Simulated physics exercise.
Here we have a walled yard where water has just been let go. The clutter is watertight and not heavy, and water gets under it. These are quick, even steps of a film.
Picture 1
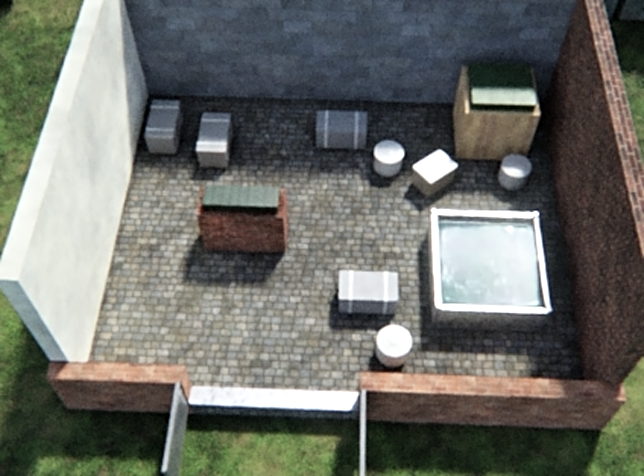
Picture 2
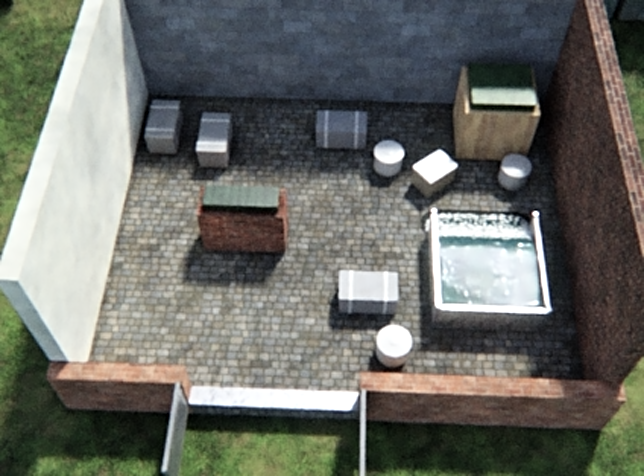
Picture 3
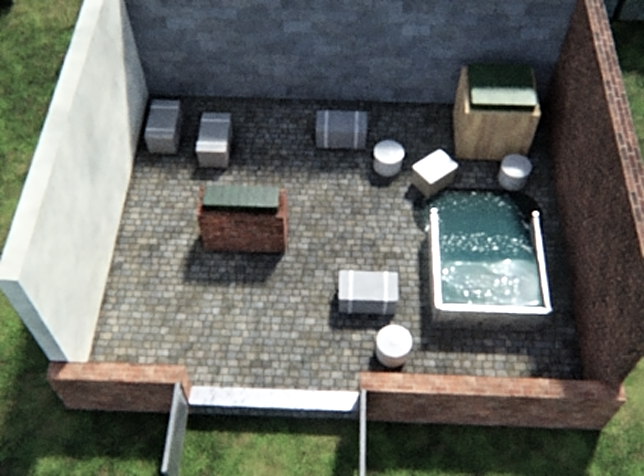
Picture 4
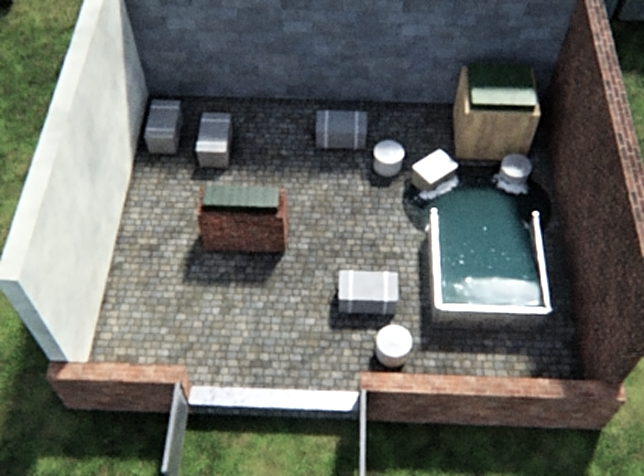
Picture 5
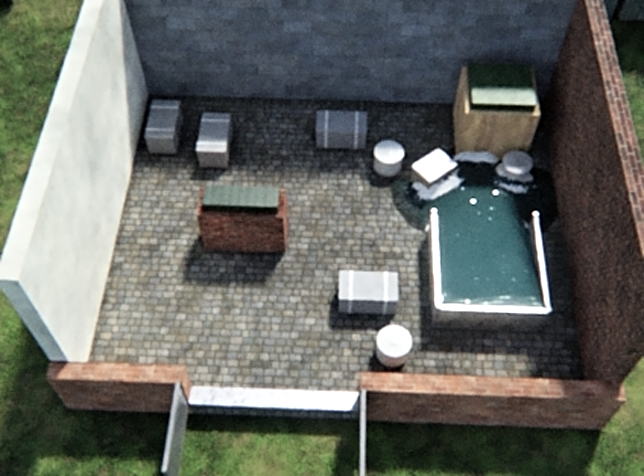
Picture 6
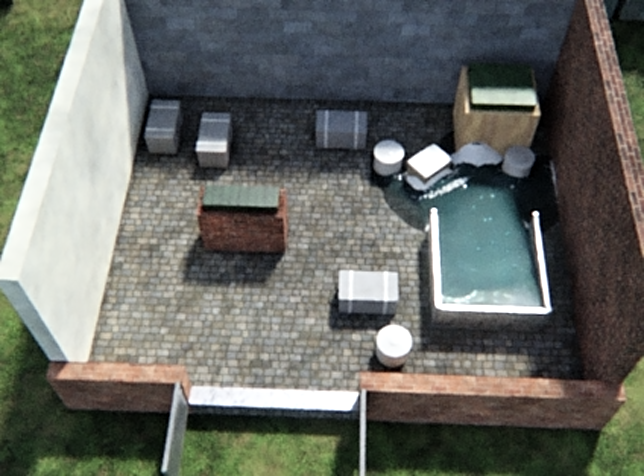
The video shows a walled, paved yard where water pours from the back of a white-edged pool on the right, spreading around a pale chest and round tub near a wooden structure; both shift slightly, the tub first.
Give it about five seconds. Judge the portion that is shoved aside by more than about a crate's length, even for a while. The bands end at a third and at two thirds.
Share: From one to two thirds.
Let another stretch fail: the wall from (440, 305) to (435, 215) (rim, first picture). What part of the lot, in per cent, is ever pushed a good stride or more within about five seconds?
I make it 10 per cent.
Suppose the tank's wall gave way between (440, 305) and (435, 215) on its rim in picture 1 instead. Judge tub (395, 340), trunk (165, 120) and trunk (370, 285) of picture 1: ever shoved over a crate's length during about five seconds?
In that order: Never so far, not that far, moved that far.
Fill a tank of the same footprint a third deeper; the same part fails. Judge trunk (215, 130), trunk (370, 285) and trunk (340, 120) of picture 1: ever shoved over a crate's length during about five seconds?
As listed: Swept aside, short of that, yes.
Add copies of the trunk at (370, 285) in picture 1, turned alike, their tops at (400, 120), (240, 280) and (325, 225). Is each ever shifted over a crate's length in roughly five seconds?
As listed: Yes, no, short of that.
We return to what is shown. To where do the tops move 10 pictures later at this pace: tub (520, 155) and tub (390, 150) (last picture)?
Roughly at (544, 148) and (346, 140).
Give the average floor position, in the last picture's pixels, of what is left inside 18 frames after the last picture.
Roughly at (314, 181).
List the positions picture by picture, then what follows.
In the first frame, a tub at (517, 166), on the bottom; a chest at (435, 166) rests on the ground; 0 of 8 have shifted.
In the second frame, a tub at (517, 166) rests on the ground; a chest at (435, 166) rests on the ground; 0 of 8 have shifted.
In the third frame, a tub at (517, 166) rests on the ground; a chest at (435, 166), on the bottom; 0 of 8 have shifted.
In the fourth frame, a tub at (517, 165), on the bottom; a chest at (435, 166) rests on the ground; 0 of 8 have shifted.
In the fifth frame, a tub at (518, 162), on the bottom, close to its start; a chest at (434, 165), on the bottom; 1 of 8 have shifted.
In the sixth frame, a tub at (520, 156) rests on the ground, close to its start; a chest at (430, 160) rests on the ground, close to its start; 2 of 8 have shifted.
A moment on, 0 of 8 are well off their spots; 1 afloat.
Next, 2 of 8 are well off their spots; 1 afloat.
Later, 3 of 8 are well off their spots; 1 afloat.
In the end, 3 of 8 are well off their spots, and 3 have been at some point; 1 afloat.
